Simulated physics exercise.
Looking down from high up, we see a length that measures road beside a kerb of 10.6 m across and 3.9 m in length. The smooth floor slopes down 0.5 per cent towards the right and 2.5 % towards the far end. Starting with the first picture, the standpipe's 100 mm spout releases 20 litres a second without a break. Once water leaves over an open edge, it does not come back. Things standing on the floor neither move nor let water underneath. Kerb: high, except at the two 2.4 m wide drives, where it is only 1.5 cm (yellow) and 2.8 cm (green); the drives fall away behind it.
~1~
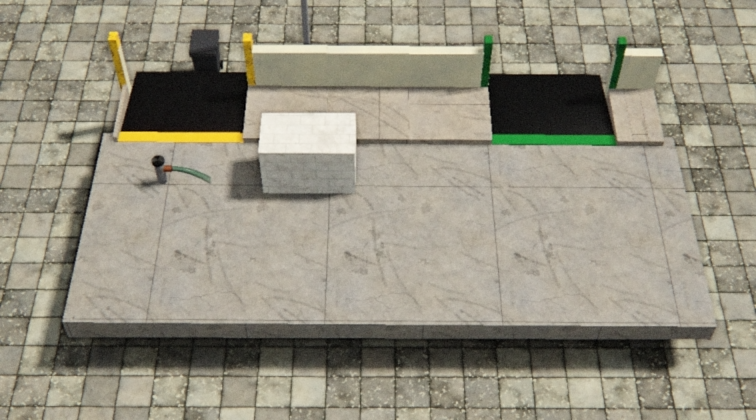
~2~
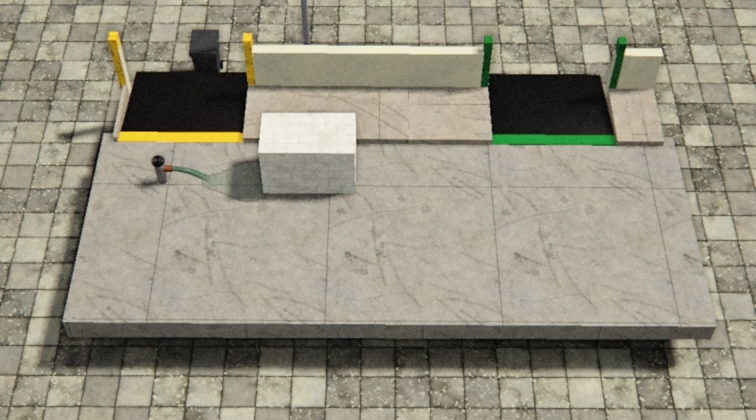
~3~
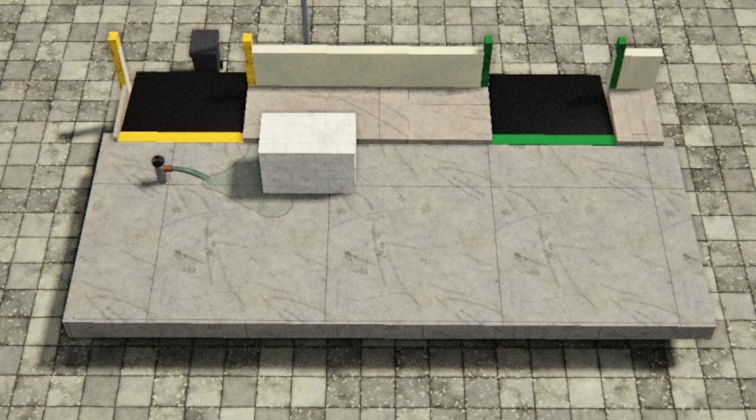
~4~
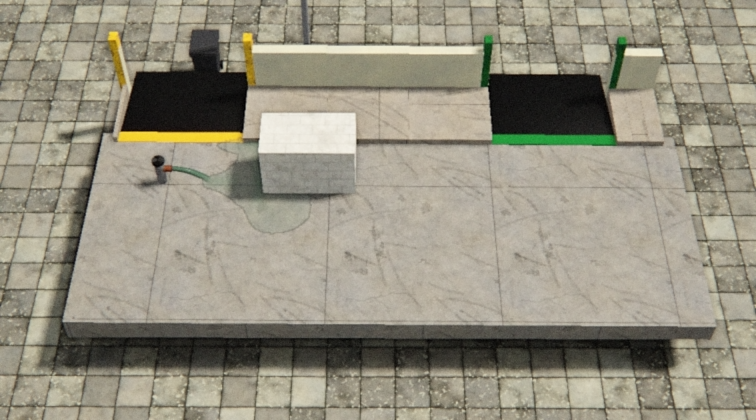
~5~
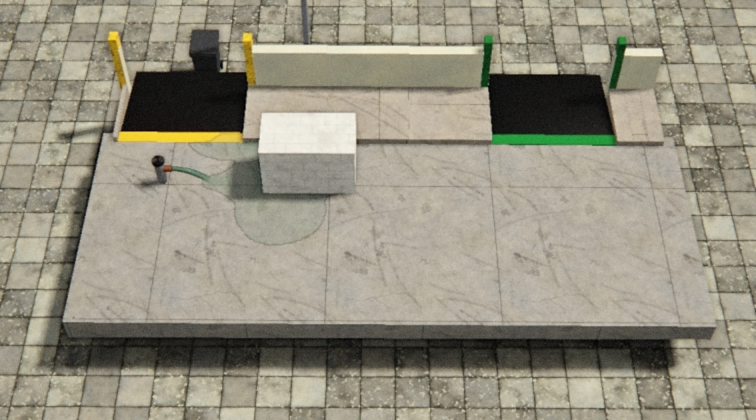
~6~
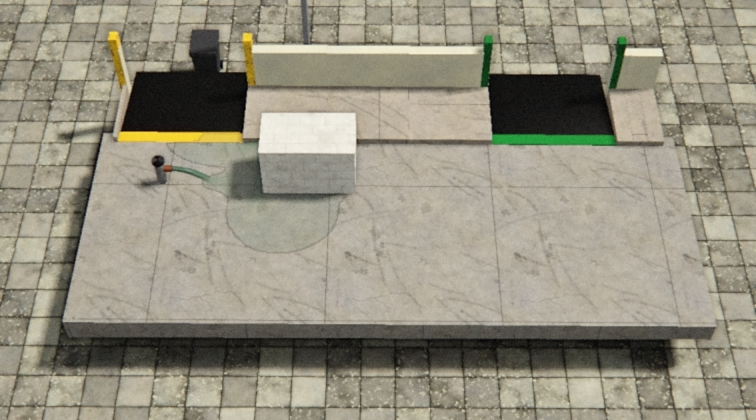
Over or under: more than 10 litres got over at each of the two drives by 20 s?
As I see it, the yellow drive sees a bigger spill than that; the green drive sees a smaller spill than that.
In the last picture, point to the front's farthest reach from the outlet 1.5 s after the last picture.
Around pixel (387, 148).
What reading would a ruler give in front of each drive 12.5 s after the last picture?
In centimetres, yellow: 2.5; green: 2.5.
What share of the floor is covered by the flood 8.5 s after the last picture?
The flood covers close to 30 per cent of the floor.
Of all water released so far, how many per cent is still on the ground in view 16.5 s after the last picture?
About 76 per cent remains.
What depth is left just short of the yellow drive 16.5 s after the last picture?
2.5 cm.
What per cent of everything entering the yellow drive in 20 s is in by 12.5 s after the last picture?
Around 65 per cent of it is in by then.
Then, 1.5 s after the last picture water covers 15 % of the floor and is deepest (9 cm) near (261, 183); yellow drive 1.7 cm at the lowered kerb, 2 L in, green drive not reached.
Then, 4.5 s after the last picture water covers 25 % of the floor and is deepest (9 cm) near (261, 183); yellow drive 2.3 cm at the lowered kerb, 6 L in, green drive not reached.
Then, 8.5 s after the last picture water covers 30 % of the floor and is deepest (9 cm) near (261, 183); yellow drive 2.5 cm at the lowered kerb, 18 L in, green drive 1.2 cm at the lowered kerb, 0 L in.
Then, 12.5 s after the last picture water covers 35 % of the floor and is deepest (9 cm) near (261, 183); yellow drive 2.6 cm at the lowered kerb, 35 L in, green drive 2.6 cm at the lowered kerb, 0 L in.
Then, 16.5 s after the last picture water covers 35 % of the floor and is deepest (9 cm) near (261, 183); yellow drive 2.6 cm at the lowered kerb, 54 L in, green drive 3.1 cm at the lowered kerb, 0 L in.
